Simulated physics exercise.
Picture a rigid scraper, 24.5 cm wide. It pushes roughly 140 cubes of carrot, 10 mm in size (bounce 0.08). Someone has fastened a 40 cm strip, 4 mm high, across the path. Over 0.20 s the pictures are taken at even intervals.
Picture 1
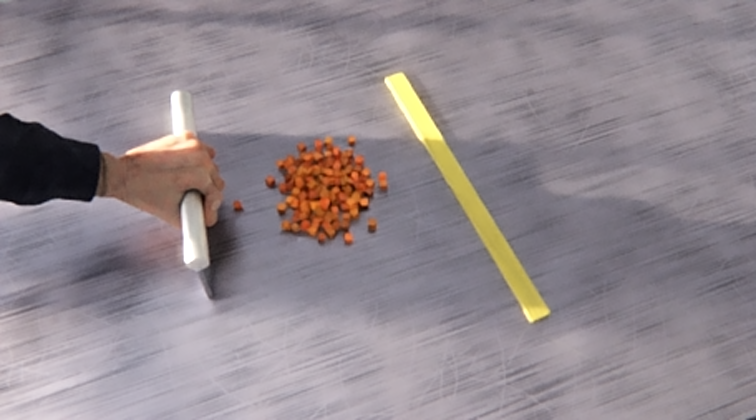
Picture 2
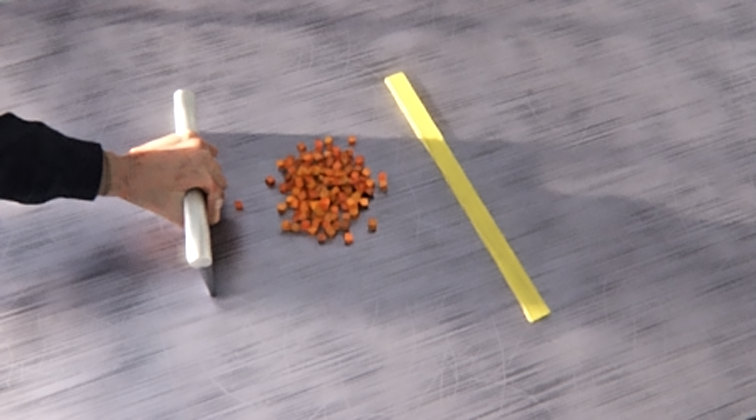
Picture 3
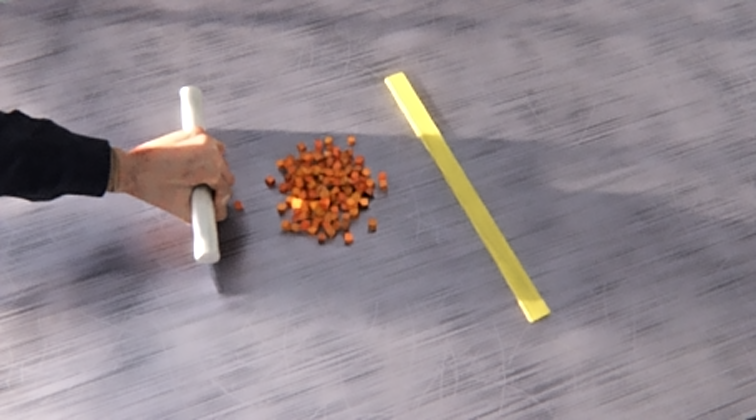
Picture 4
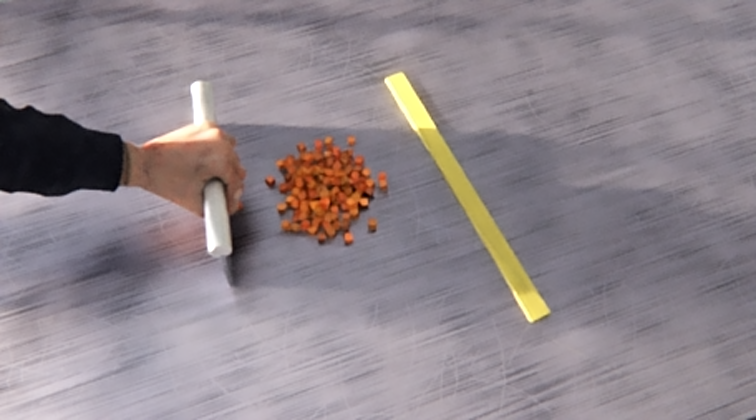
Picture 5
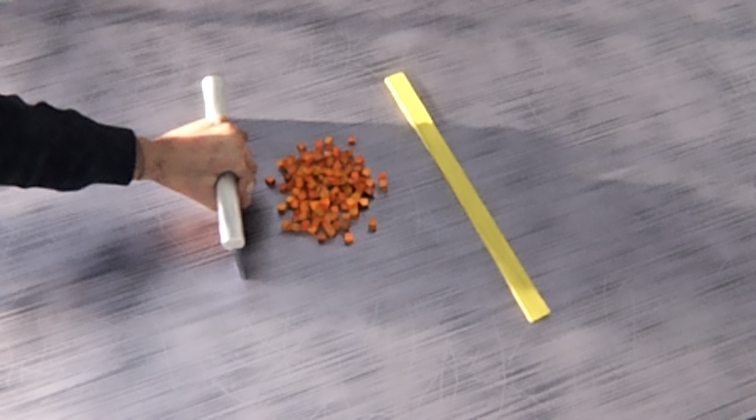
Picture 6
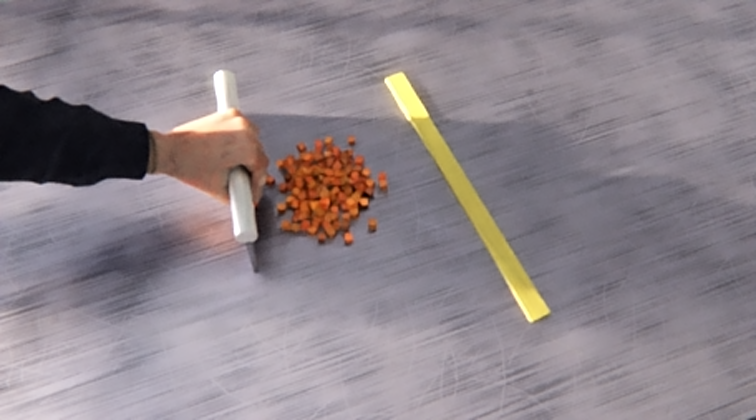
A white scraper, gripped by a hand in a dark sleeve, stands left of a loose pile of small orange carrot cubes, with a yellow strip lying beyond them. The hand slides it slowly rightward across the scratched grey surface until it is beside the pile's left edge, the cubes staying almost entirely still.
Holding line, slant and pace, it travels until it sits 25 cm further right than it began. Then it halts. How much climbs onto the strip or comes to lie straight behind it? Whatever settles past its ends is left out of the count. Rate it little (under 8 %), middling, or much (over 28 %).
Rating: Middling.
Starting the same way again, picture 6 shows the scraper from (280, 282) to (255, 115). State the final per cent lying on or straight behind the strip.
The figure is higher than 35.
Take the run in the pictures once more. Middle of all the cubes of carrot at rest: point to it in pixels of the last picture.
The middle ends up roughly at (414, 155).
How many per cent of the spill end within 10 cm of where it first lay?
Close to 20 per cent, by my estimate.
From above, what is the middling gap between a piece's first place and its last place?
I'd put it at close to 14 cm.
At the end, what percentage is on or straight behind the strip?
Share: Some 15 %.
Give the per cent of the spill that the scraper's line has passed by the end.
About 10 per cent.
Then, 0.26 s after the last picture, scraper 16 cm from its start, spill 13 cm wide; elsewhere 100 %.
Then, 0.52 s after the last picture, scraper 26 cm from its start, spill 17 cm wide; on or straight behind the strip 10 %, elsewhere 90 %.
Then, 0.74 s after the last picture, scraper 26 cm from its start, spill 18 cm wide; on or straight behind the strip 15 %, elsewhere 85 %.
In the end, on or straight behind the strip 15 %, elsewhere 85 %.
